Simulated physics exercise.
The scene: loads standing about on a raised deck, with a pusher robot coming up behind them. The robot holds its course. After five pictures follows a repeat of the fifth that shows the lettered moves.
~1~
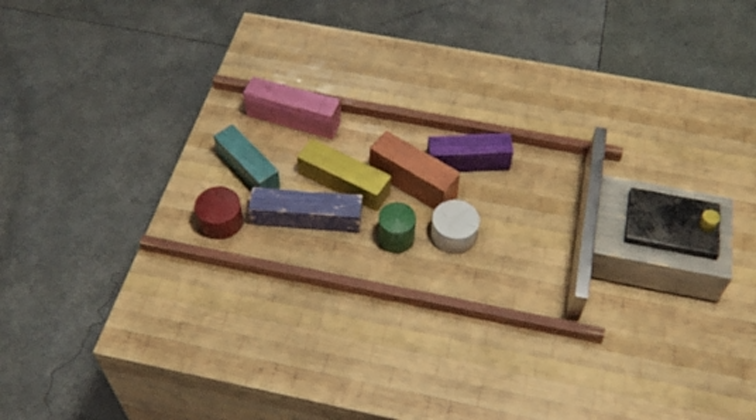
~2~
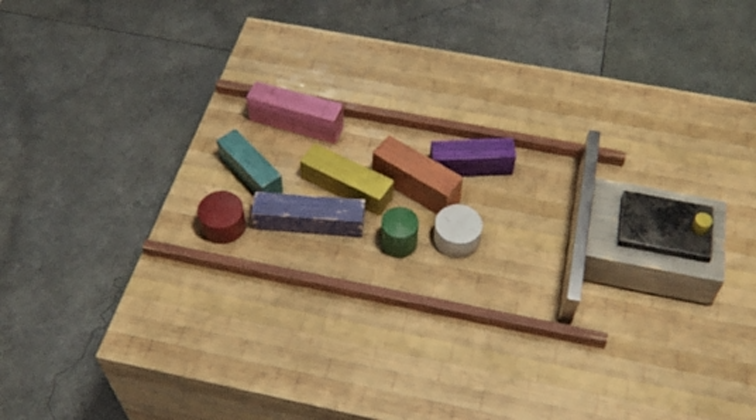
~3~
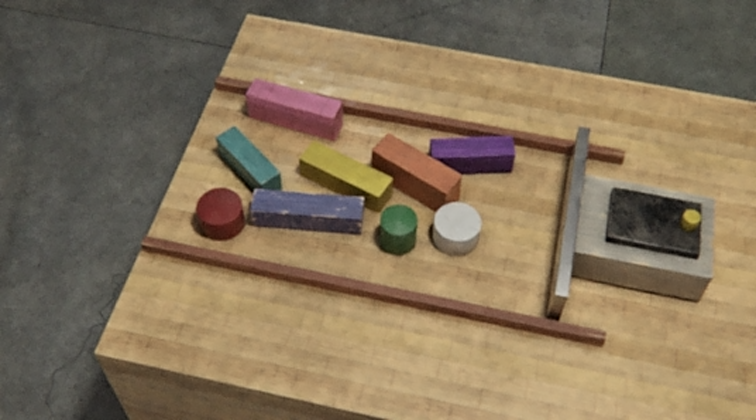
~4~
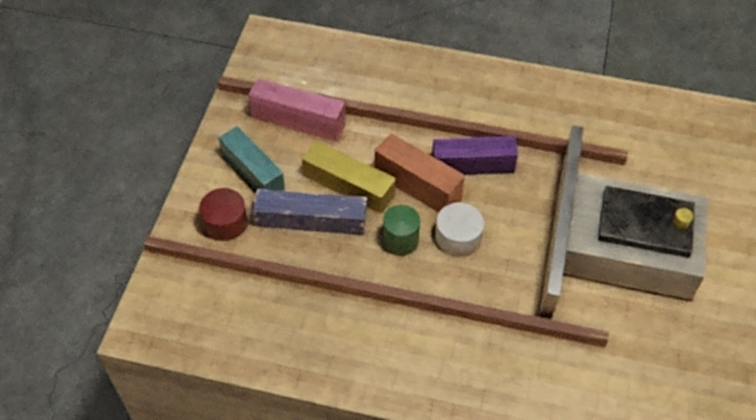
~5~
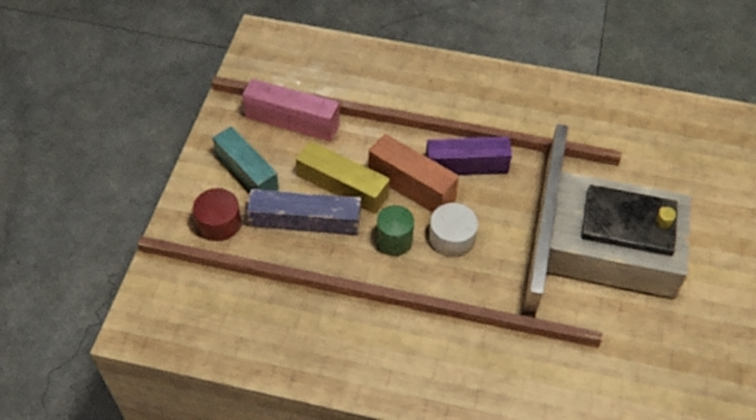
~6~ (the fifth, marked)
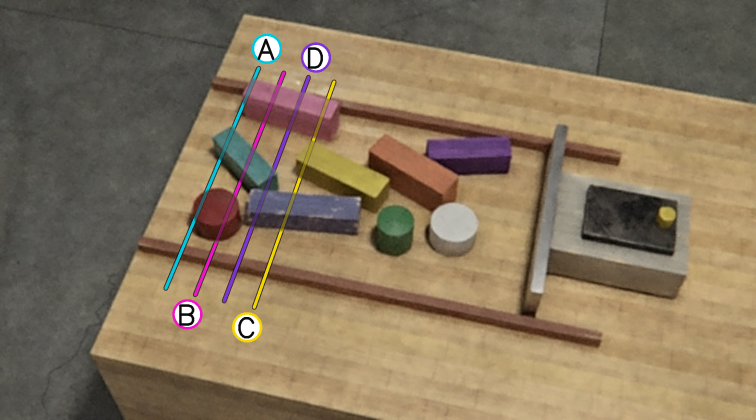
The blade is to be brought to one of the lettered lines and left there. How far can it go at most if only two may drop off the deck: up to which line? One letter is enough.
It should halt at D.
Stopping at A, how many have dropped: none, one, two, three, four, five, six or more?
By then, six or more.
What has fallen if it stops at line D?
The pink stick goes over.
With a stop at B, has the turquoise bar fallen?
Yes.
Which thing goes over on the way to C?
The pink stick.
On the marked copy, A at (216, 169); B at (243, 174); C at (298, 185); D at (270, 180).
Following D. Soon after the start, robot (518, 197); purple stick (412, 138); green canister (372, 231).
Later, robot (416, 177); pink stick (239, 99); red canister (210, 214).
In the end, robot (340, 162); pink stick over the edge; turquoise bar (181, 147); one fallen.
As for the rest, A drops seven; B drops five; C is within the limit but short.
